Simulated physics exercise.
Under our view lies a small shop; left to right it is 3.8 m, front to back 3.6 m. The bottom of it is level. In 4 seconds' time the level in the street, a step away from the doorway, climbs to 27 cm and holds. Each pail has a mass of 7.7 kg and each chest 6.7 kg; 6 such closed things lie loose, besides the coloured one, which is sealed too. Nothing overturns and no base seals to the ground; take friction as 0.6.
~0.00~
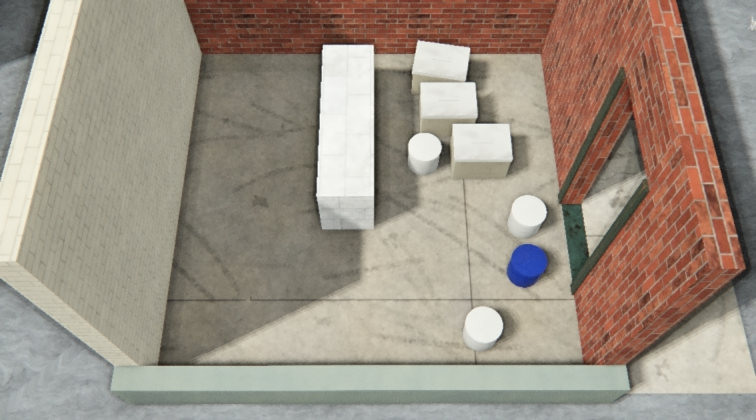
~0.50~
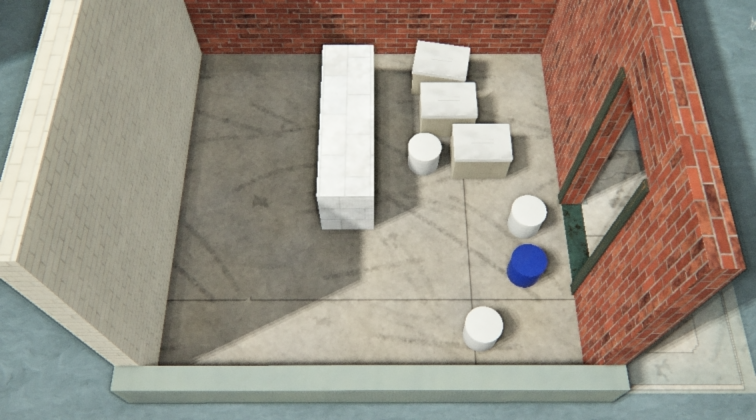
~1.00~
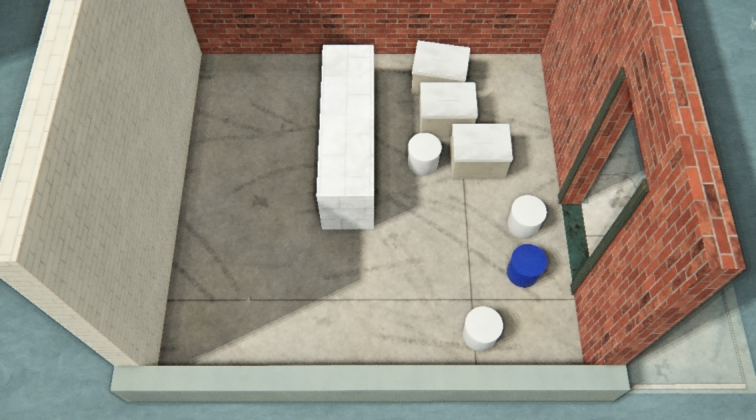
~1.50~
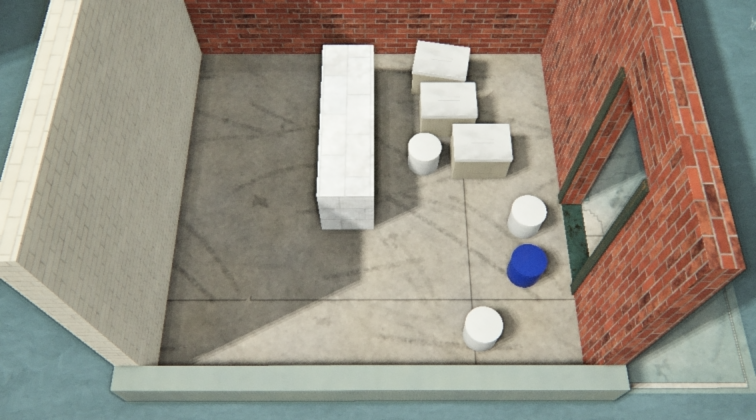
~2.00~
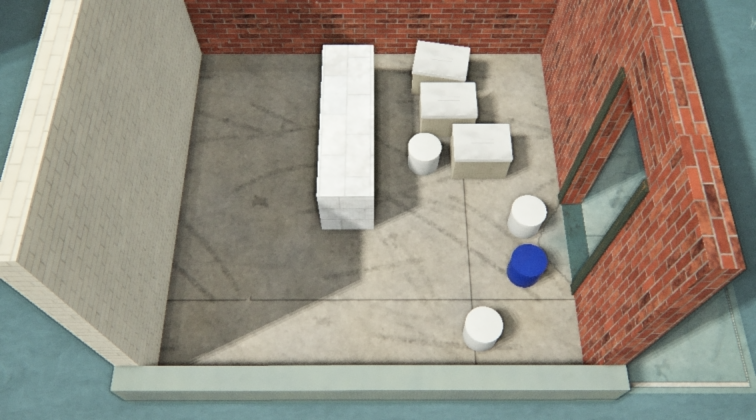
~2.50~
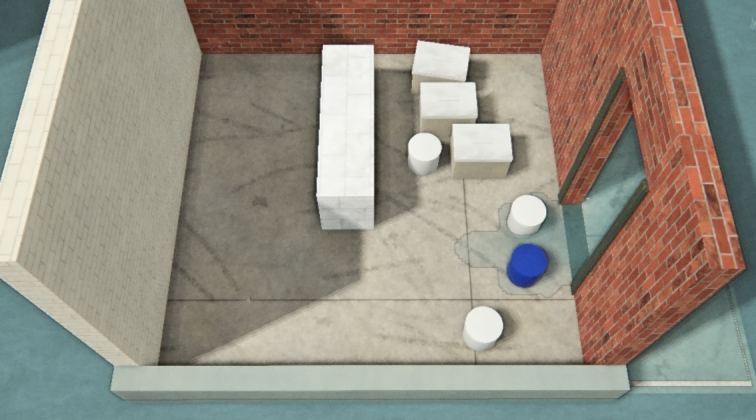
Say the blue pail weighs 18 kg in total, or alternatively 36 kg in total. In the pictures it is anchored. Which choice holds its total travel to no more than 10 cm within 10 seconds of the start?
Only the heavier mass succeeds.
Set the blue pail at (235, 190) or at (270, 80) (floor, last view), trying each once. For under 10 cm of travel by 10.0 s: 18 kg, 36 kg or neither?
Well, first the light mass is sufficient, and next the light mass is sufficient.
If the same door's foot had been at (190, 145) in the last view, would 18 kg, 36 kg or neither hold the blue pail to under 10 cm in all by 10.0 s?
In that case the lighter option suffices.
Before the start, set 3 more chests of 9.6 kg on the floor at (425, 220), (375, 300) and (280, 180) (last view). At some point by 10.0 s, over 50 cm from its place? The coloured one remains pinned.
Taking them in turn, the first is beyond the line, the second beyond the line and the third inside the line.
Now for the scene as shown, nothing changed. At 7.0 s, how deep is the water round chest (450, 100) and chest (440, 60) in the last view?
Around 7 cm and 10 cm.
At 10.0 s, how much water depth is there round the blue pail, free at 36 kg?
Depth: Approx. 11 cm.
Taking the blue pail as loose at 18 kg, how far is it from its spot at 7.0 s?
Around 20 centimetres out of place.
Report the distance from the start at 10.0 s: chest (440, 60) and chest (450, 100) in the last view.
120 cm, 60 cm.
After 3.5 s the blue pail would be 0 cm from its start with 18 kg and 0 cm from its start with 36 kg; 7 cm of water round it then.
After 4.5 s the blue pail would be 1 cm from its start with 18 kg and 0 cm from its start with 36 kg; 8 cm of water round it then.
After 7.0 s the blue pail would be 20 cm from its start with 18 kg and 0 cm from its start with 36 kg; 10 cm of water round it then.
After 10.0 s the blue pail would be 22 cm from its start with 18 kg and 0 cm from its start with 36 kg; 11 cm of water round it then.
